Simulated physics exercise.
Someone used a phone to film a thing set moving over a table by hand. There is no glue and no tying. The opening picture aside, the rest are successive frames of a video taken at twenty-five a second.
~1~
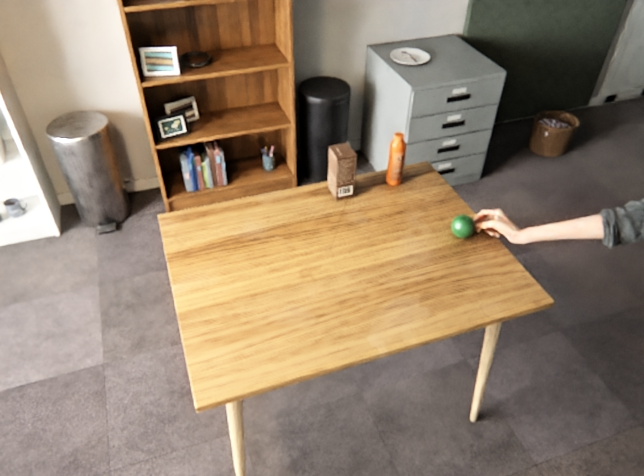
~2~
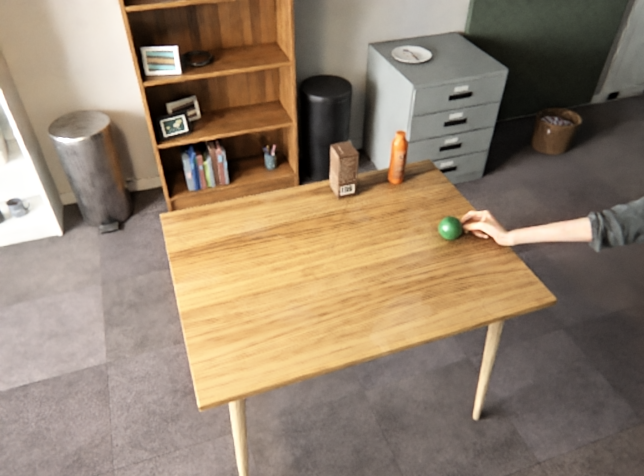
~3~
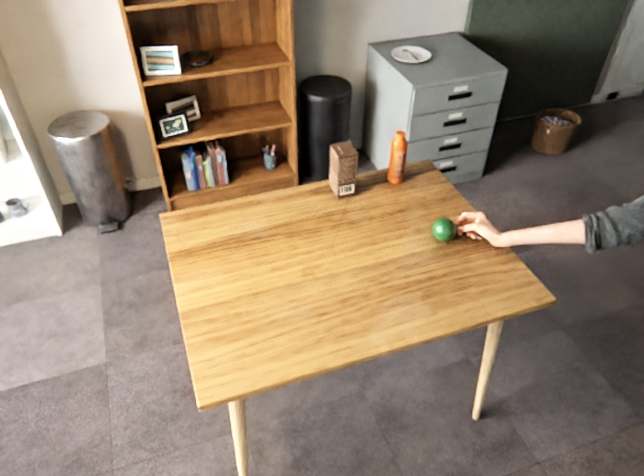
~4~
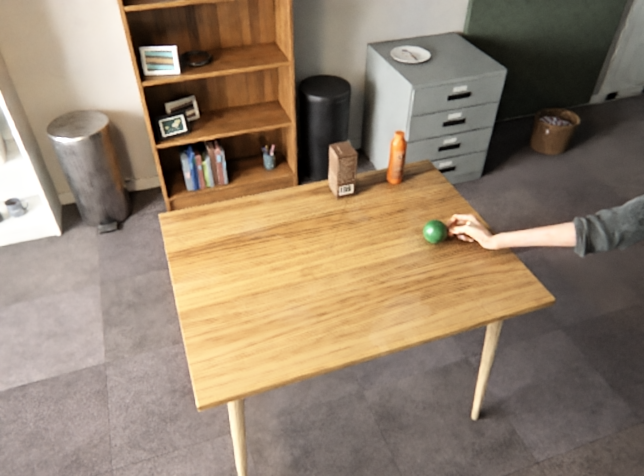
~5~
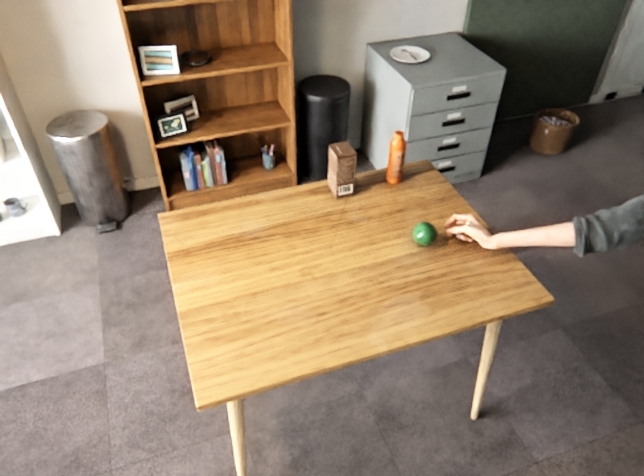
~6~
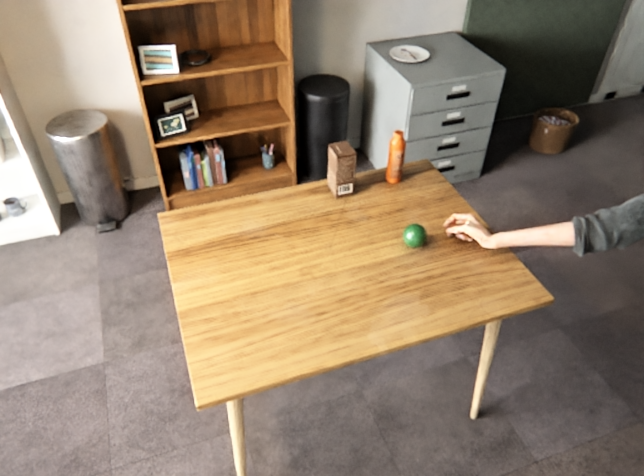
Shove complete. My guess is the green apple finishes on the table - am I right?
My guess is it loses the table altogether.
Then, 0.40 s on from there, green apple shifted well along near (320, 259).
Then, 1.00 s on from there, green apple shifted well along near (181, 293).
Then, 1.50 s on from there, green apple now off the table.
In the end, off the table, green apple.
